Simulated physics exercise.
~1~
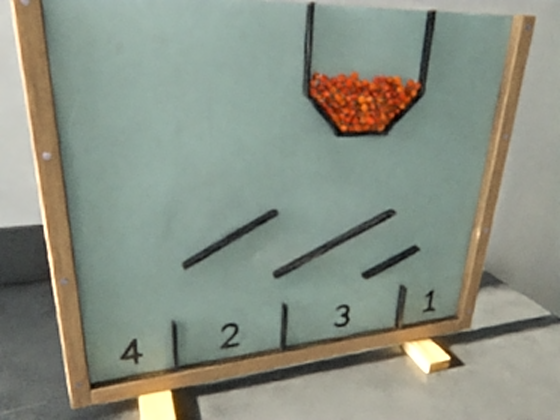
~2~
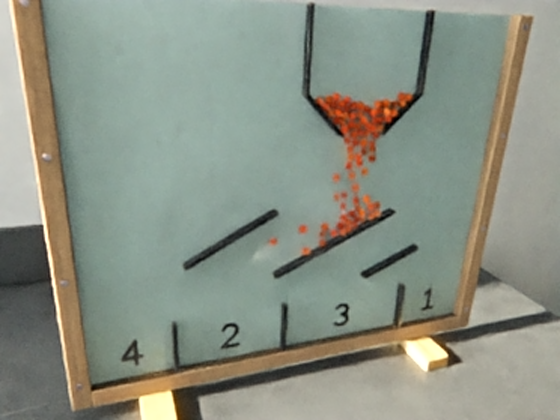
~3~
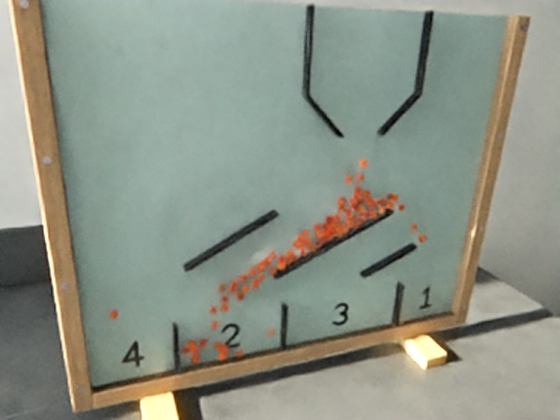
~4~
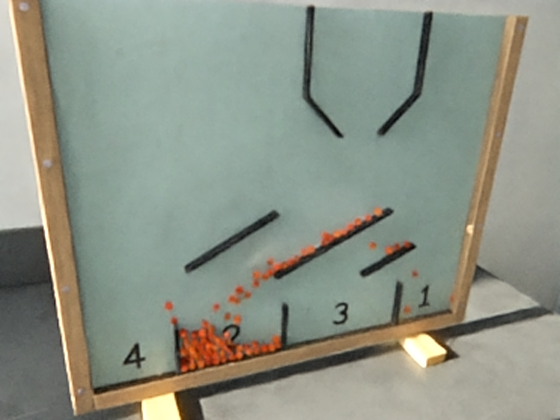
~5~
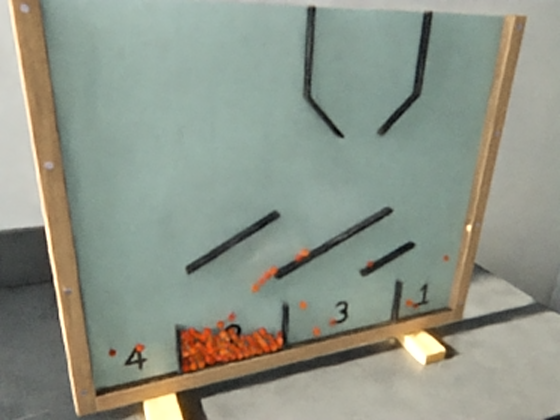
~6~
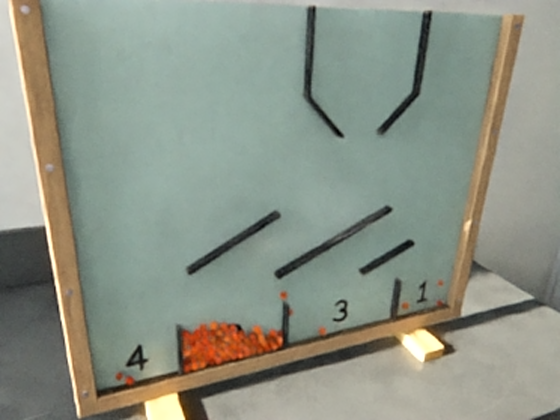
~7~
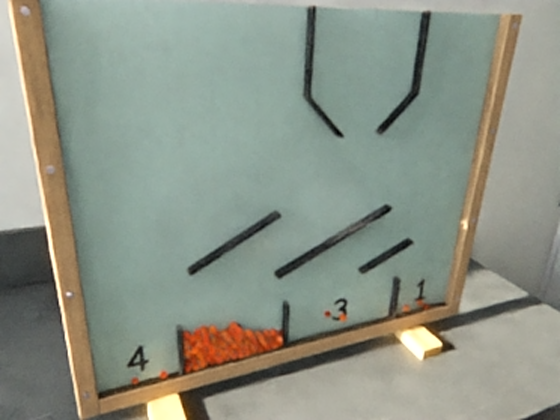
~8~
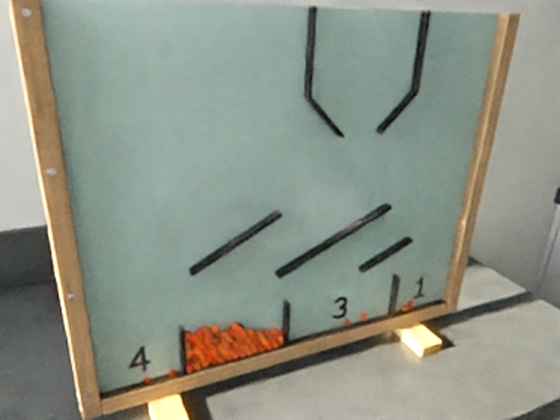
Orange beads poured from a hopper onto a slanted ledge in an upright case, slid down to the left and piled into the bin marked two, while a few stray ones bounced into the other bins before everything settled.
